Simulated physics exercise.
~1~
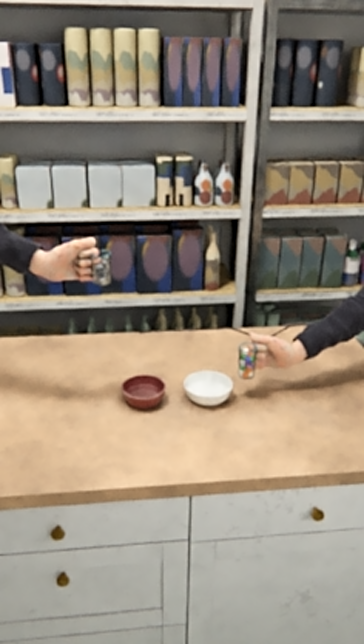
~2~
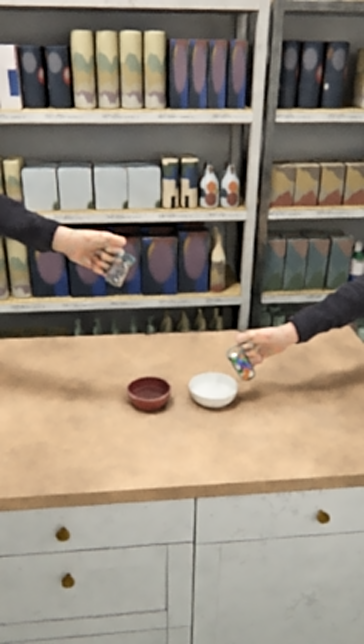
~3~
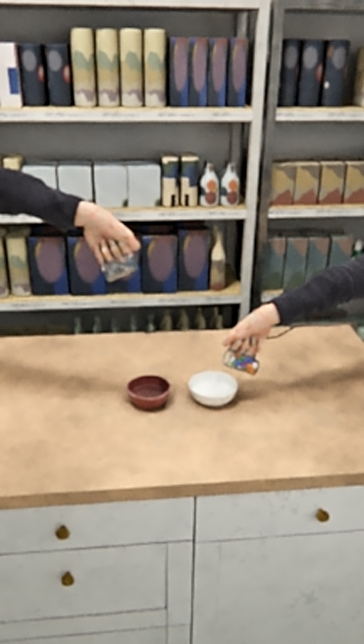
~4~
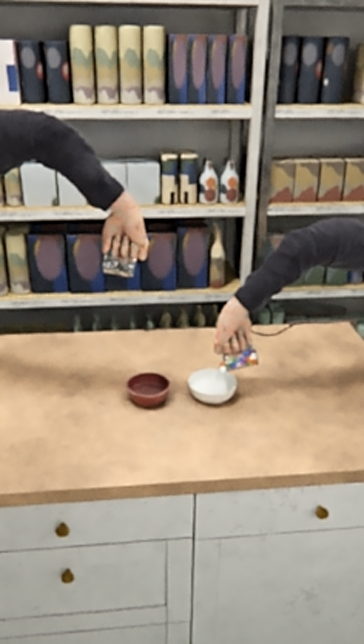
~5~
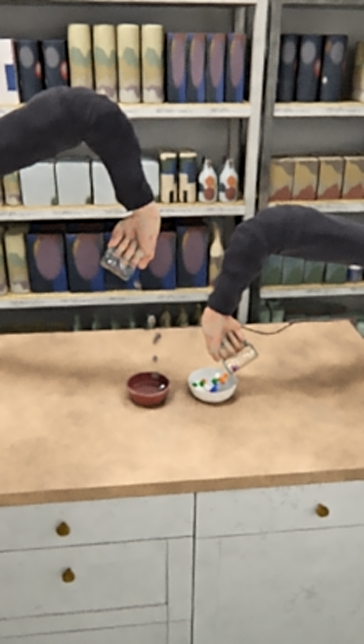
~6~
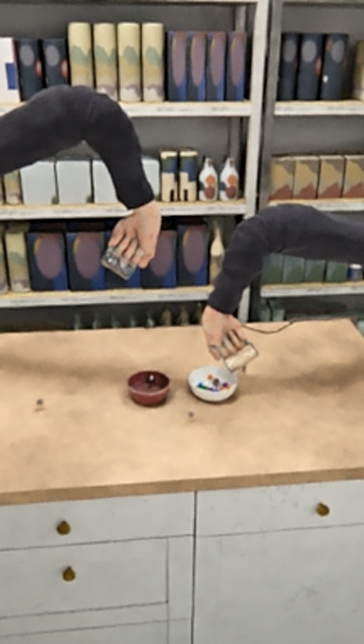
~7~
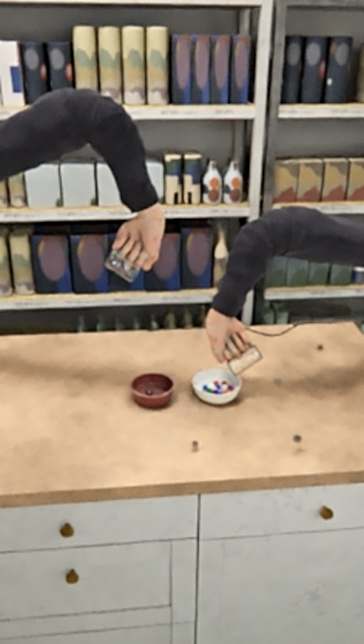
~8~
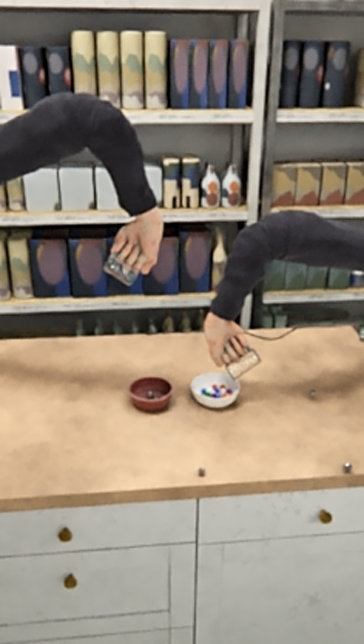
Two hands tipping cups over shallow dishes, dark pieces mostly scattering from the red dish, colourful ones settling in the white.
